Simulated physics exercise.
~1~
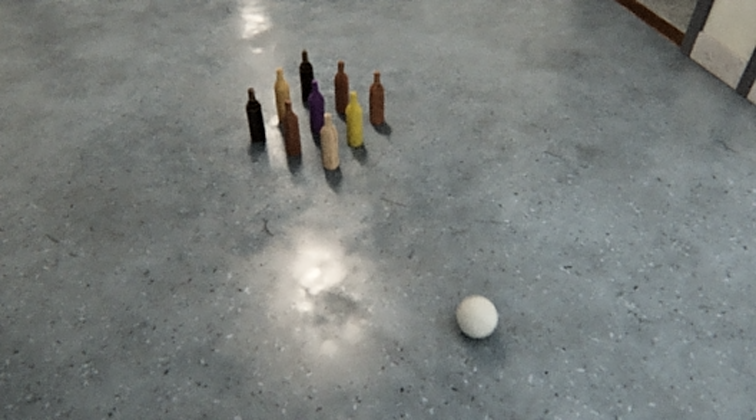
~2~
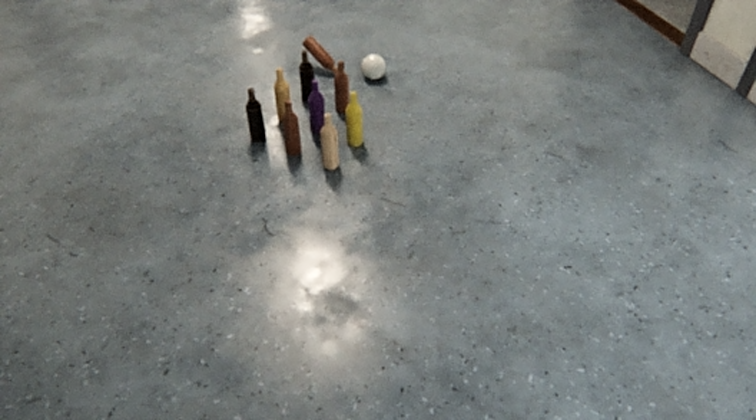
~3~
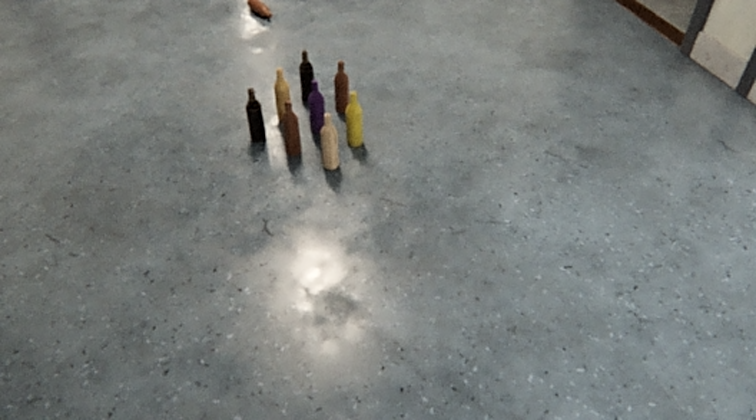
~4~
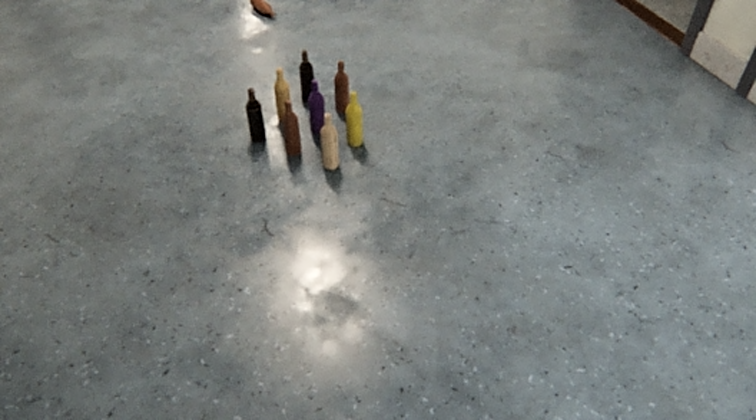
To begin with, nine bottle-shaped skittles stand in a diamond on a speckled grey floor, among them a purple one in the middle and a yellow one toward the right, while a white ball is in the right foreground. The ball travels up the floor and passes the right side of the group, and the reddish-brown skittle at the right corner is knocked away, tilting behind the others. The ball then leaves the view as that skittle moves farther up and to the left. It comes to rest lying near the top edge, while the other eight, including the purple and yellow ones, remain upright.
